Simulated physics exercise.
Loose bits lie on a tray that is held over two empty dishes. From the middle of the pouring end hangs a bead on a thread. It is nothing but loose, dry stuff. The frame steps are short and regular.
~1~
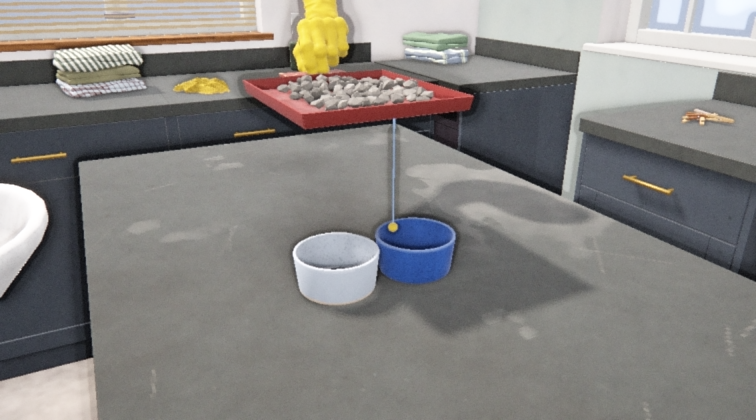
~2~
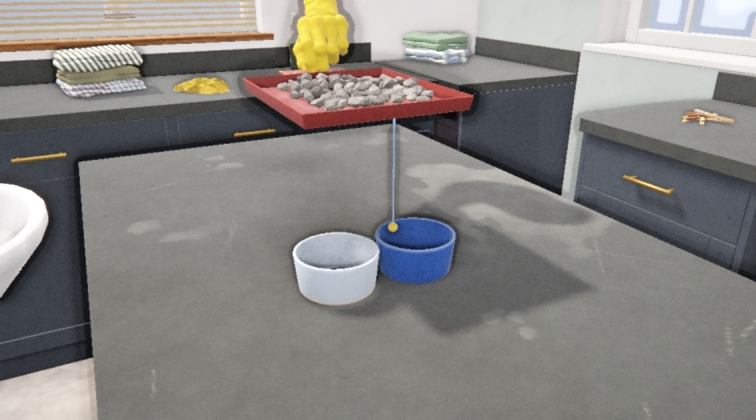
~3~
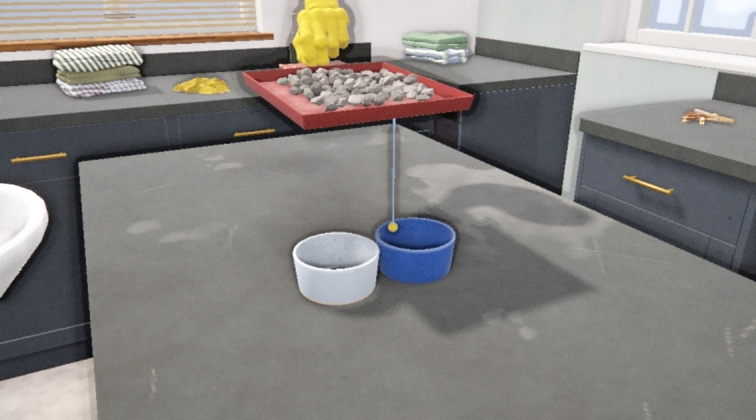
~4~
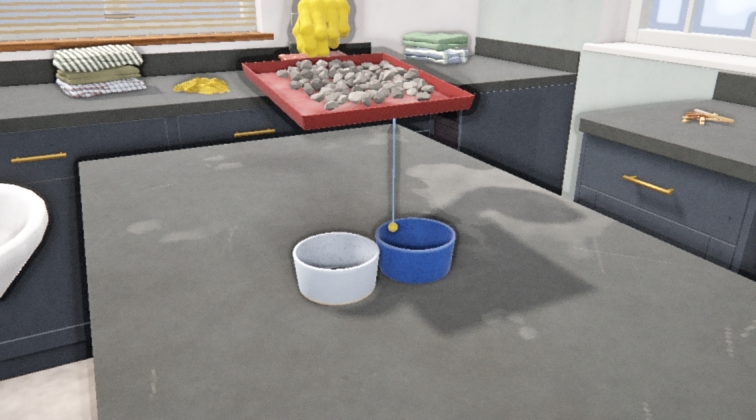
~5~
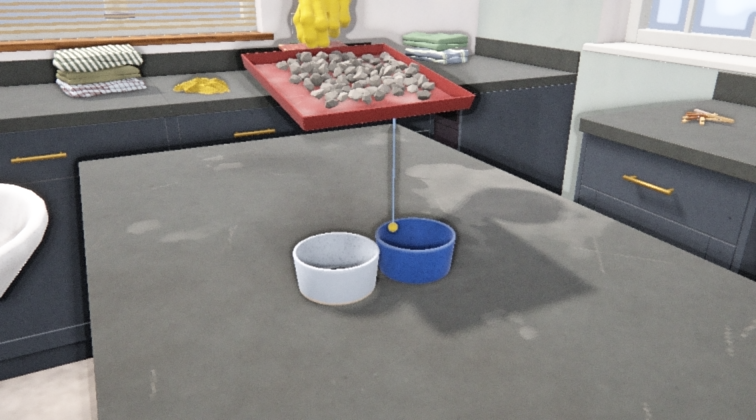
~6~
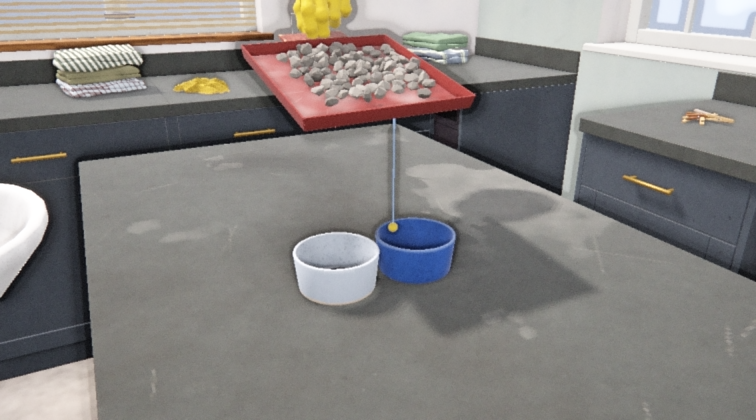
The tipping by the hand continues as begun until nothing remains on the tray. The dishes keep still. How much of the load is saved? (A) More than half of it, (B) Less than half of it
The answer is B.
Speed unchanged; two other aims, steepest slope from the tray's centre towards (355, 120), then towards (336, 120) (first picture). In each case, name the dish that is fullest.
The first try favours the dish to the left; the second favours the dish to the left.
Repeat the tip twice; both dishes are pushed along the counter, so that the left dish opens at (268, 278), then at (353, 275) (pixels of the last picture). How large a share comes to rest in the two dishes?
About 30 and 90 per cent respectively.
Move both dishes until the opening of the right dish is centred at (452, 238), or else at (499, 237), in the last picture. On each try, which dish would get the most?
Left side first, Left side second.
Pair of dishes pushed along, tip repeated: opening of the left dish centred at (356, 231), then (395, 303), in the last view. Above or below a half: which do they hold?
First place: Short of half; second place: Short of half.
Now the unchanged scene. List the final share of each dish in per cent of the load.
The share is 10 per cent in the left dish and 0 per cent in the right dish.
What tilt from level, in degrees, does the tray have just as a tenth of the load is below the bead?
About 80° of tilt.
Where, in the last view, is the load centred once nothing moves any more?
Near pixel (414, 310).
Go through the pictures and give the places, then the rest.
Corners of the pouring end (304, 113) and (470, 96), level; middle of the load (350, 90), bits of gravel; left dish (354, 284); right dish (436, 263); bead on its thread (393, 227), in the first picture.
Corners of the pouring end (304, 113) and (470, 96), level; middle of the load (350, 89), in the second picture.
Corners of the pouring end (304, 114) and (470, 95), tipped barely, level across its low end; middle of the load (350, 85), in the third picture.
Corners of the pouring end (305, 115) and (471, 95), tipped a little, level across its low end; middle of the load (350, 79), in the fourth picture.
Corners of the pouring end (305, 116) and (471, 95), tipped a little, level across its low end; middle of the load (351, 73), in the fifth picture.
Corners of the pouring end (305, 117) and (472, 95), tipped a little, level across its low end; middle of the load (351, 67); left dish (354, 284); right dish (436, 263), in the sixth picture.
Just after the last frame, tray tipped steeply; almost all on the tray; just a few outside both; just a few in the air.
A moment on, tray tipped right over; roughly a quarter on the tray; just a few in the right dish; roughly half outside both; roughly a quarter in the air.
Further on, tray tipped past a quarter turn; about a tenth in the left dish; almost all outside both.
When it is over, tray tipped past a quarter turn; about a tenth in the left dish; not one in the right dish; almost all outside both.
